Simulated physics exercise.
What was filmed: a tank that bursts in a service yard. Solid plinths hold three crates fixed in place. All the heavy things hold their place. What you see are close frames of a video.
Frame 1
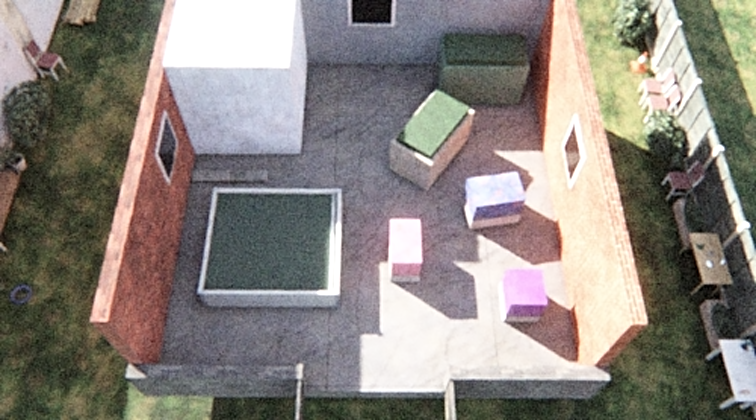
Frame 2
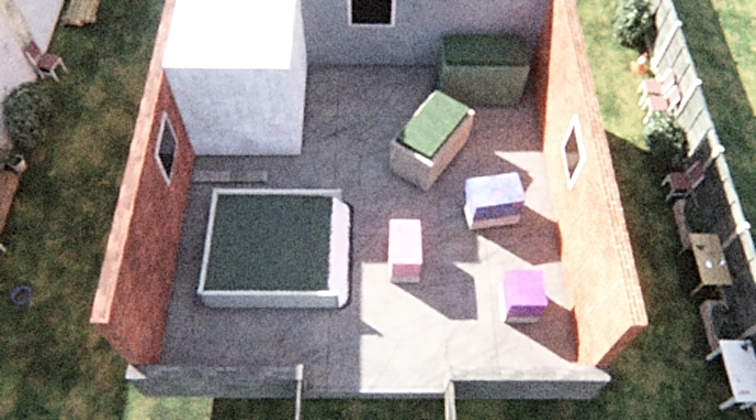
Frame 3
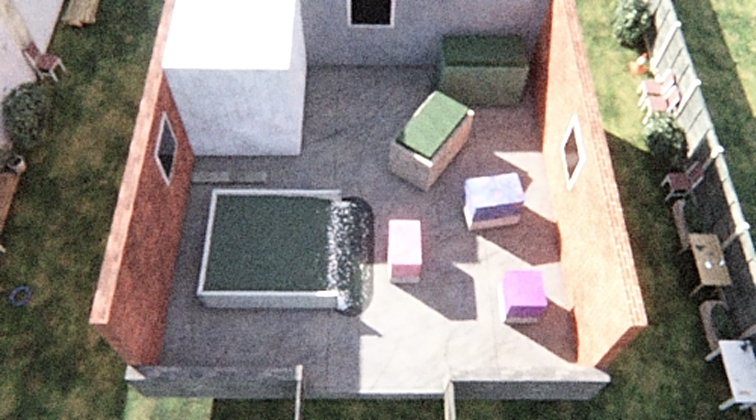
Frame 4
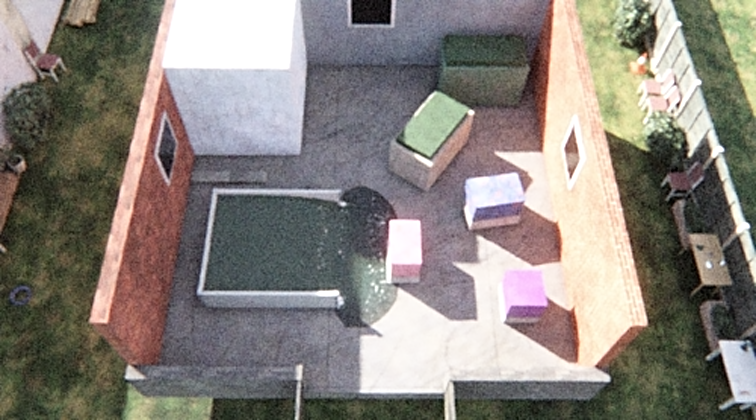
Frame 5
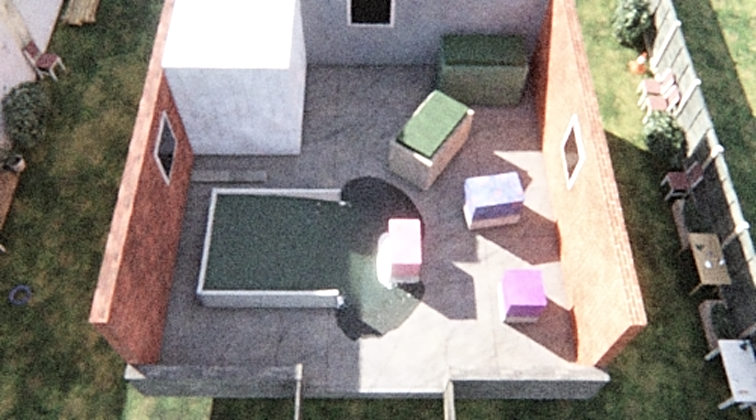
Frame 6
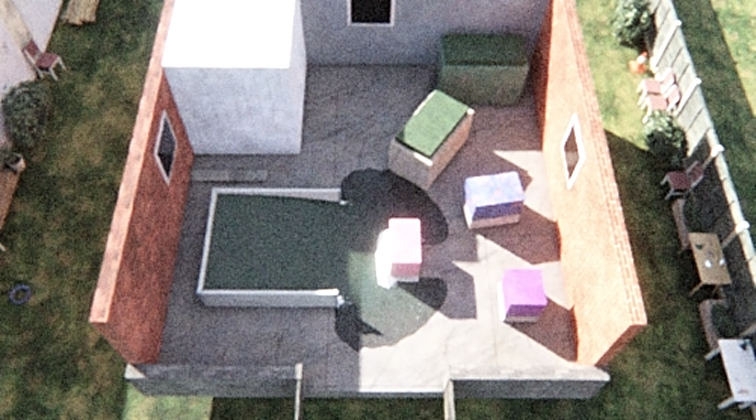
A low tank in a walled yard bursts open and dark water spreads right around a pink block.
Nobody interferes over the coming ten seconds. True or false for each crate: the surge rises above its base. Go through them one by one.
Purple crate: False; blue crate: False; pink crate: True.
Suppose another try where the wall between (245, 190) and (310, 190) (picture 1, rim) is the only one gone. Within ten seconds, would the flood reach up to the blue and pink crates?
So the blue remains untouched while the pink remains untouched.
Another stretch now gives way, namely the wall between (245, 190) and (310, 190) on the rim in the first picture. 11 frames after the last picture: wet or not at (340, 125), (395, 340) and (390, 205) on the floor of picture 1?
So it's liquid at the first, nothing at the second and nothing at the third.
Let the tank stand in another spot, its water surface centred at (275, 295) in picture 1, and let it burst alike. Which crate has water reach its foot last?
Crate marked blue.
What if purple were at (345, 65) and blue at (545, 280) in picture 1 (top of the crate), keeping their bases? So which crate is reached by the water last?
The crate marked purple.
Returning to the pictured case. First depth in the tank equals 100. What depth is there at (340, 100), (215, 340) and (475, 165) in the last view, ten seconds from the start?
Approx. values, in order: 12 %, 0 %, 12 %.
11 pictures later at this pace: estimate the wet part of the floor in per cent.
My best guess is some 35 %.
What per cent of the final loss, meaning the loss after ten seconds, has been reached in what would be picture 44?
Near 65 in a hundred.
A moment on, water covers 20 % of the floor; the purple crate water round its plinth, the blue crate water round its plinth, the pink crate water round its plinth.
Next, water covers 35 % of the floor; the purple crate water round its plinth, the blue crate water round its plinth, the pink crate water round its plinth.
Then, water covers 60 % of the floor; the purple crate water round its plinth, the blue crate water round its plinth, the pink crate water round its plinth.
Later, water covers 70 % of the floor; the purple crate water round its plinth, the blue crate water round its plinth, the pink crate water round its plinth.
In the end, water covers 85 % of the floor; the purple crate stayed above the water, the blue crate stayed above the water, the pink crate was topped.
